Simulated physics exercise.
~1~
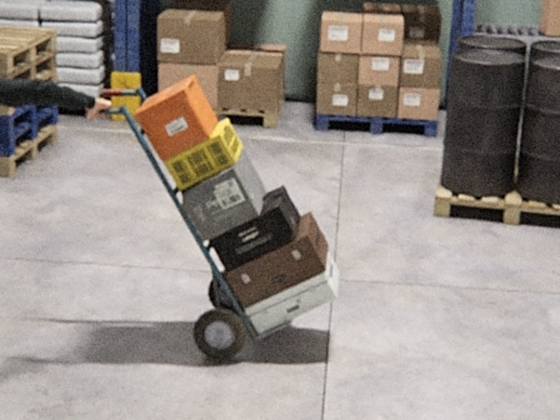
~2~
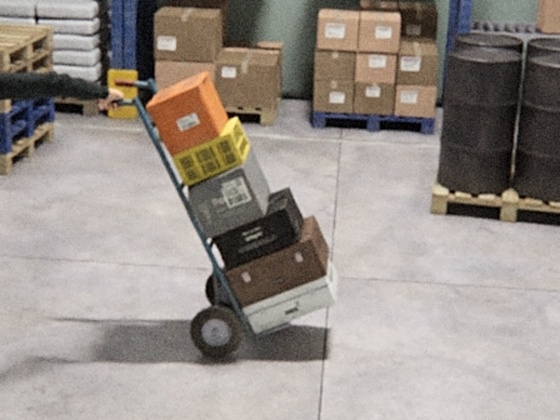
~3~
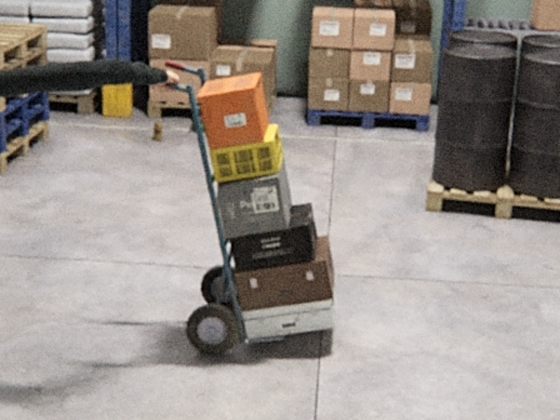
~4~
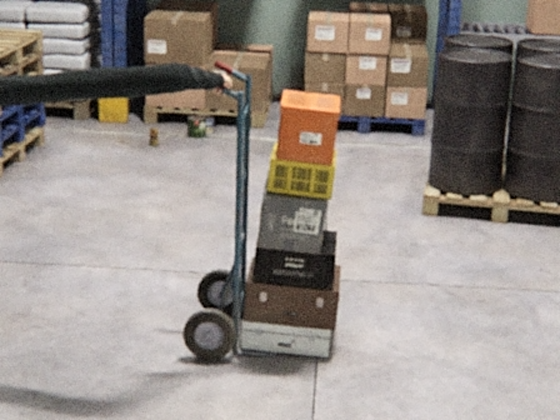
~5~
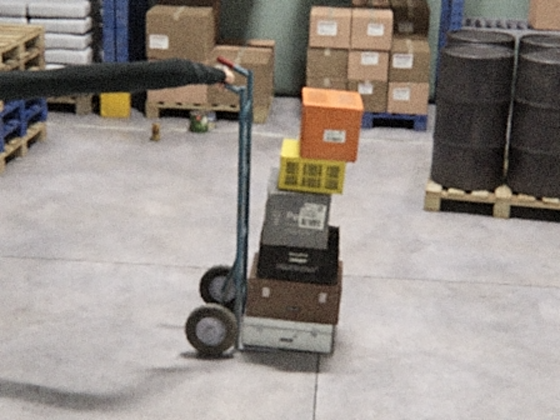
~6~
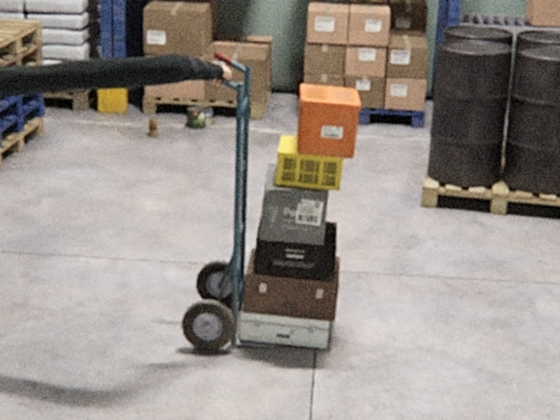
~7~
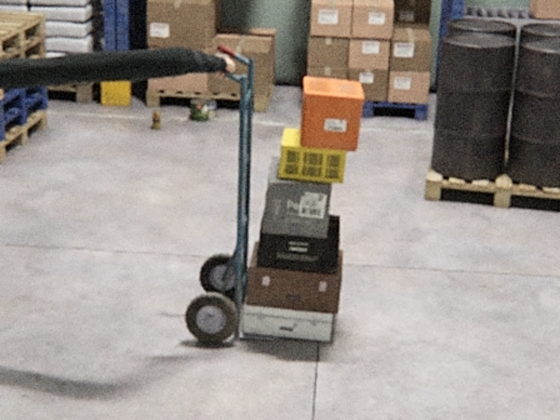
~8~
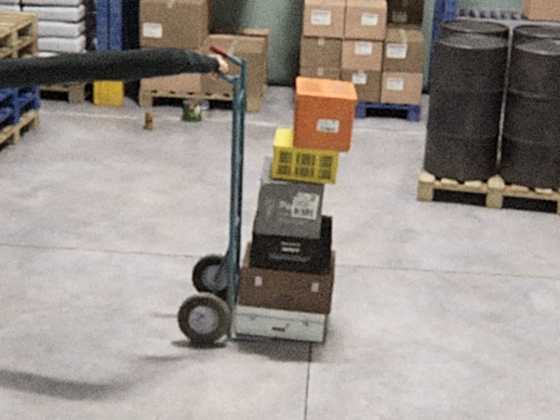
A tall stack of boxes on a tilted hand truck swung upright as an arm pushed the handle to the right, and the orange tote and yellow crate shifted forward. The pile ended up leaning unevenly but stayed standing, with nothing falling.
